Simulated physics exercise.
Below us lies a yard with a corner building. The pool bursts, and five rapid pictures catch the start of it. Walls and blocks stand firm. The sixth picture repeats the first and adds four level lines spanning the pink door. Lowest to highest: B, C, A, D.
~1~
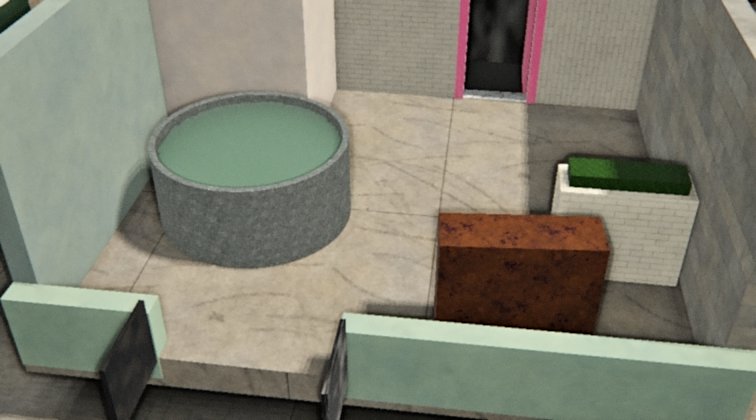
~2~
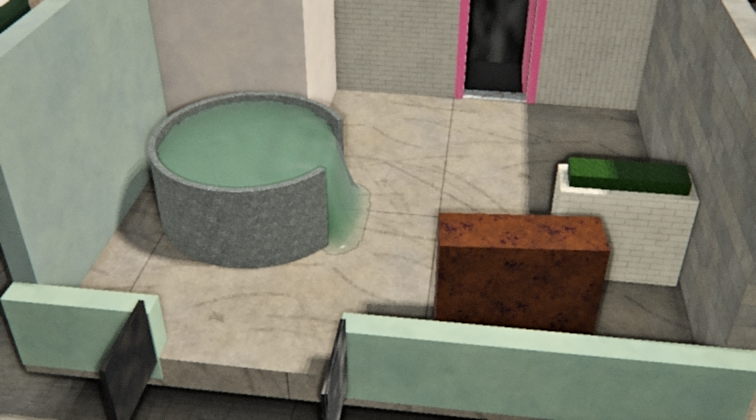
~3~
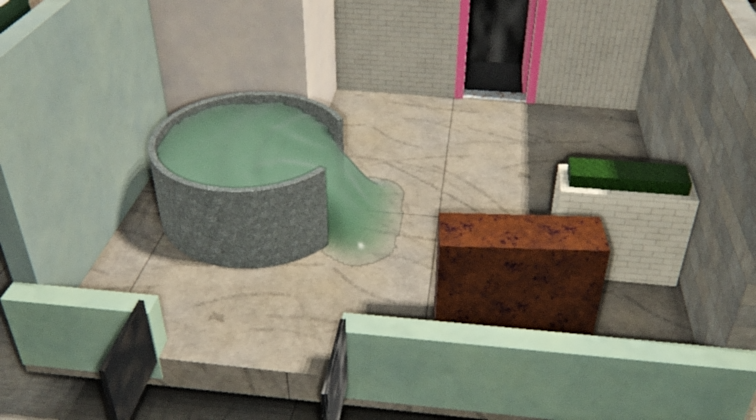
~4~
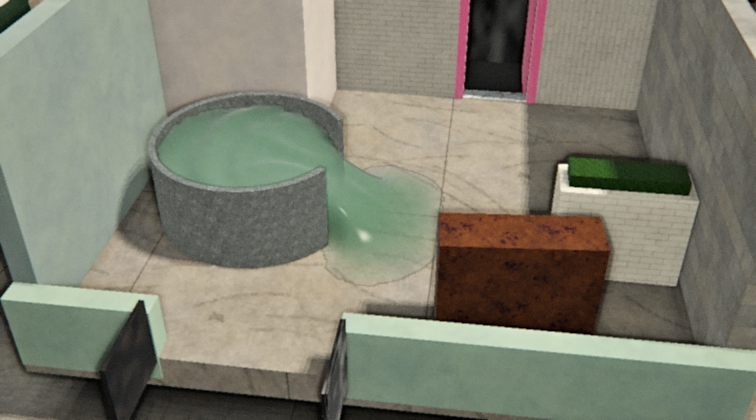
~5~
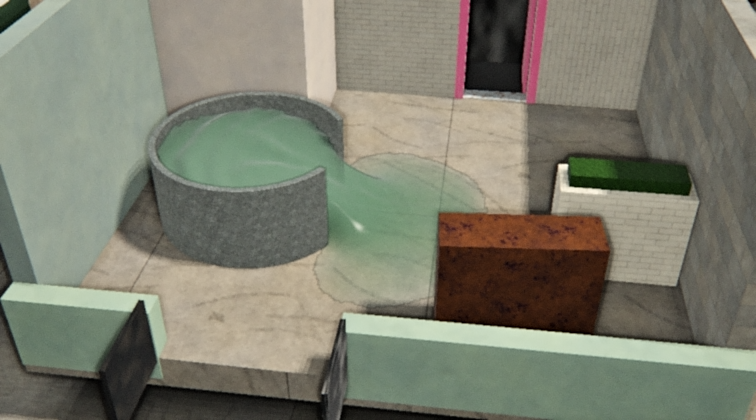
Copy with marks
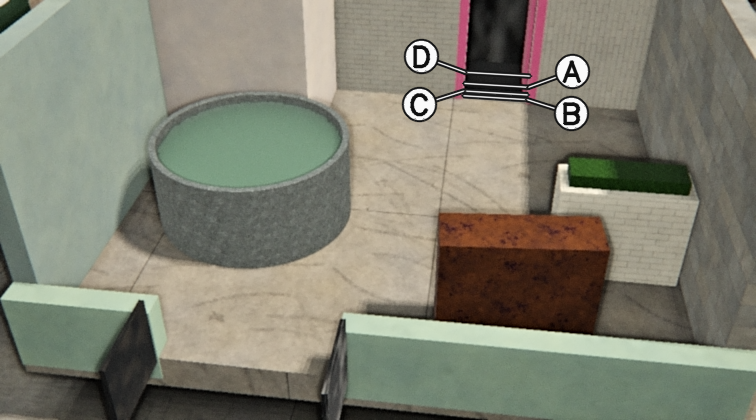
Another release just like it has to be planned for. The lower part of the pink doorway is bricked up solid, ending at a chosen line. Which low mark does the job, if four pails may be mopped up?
Mark C.
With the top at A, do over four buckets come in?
No, not at all.
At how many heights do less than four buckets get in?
Three.
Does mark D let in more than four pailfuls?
No, that is safe.
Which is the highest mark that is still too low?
B it is.
On the marked copy, A at (496, 85); B at (495, 97); C at (495, 92); D at (497, 74); from the bottom up B, C, A, D.
For mark A, nothing gets over.
For mark B, about 8 bucketfuls get in.
For mark C, a splash gets over, under a bucket.
For mark D, nothing gets over.
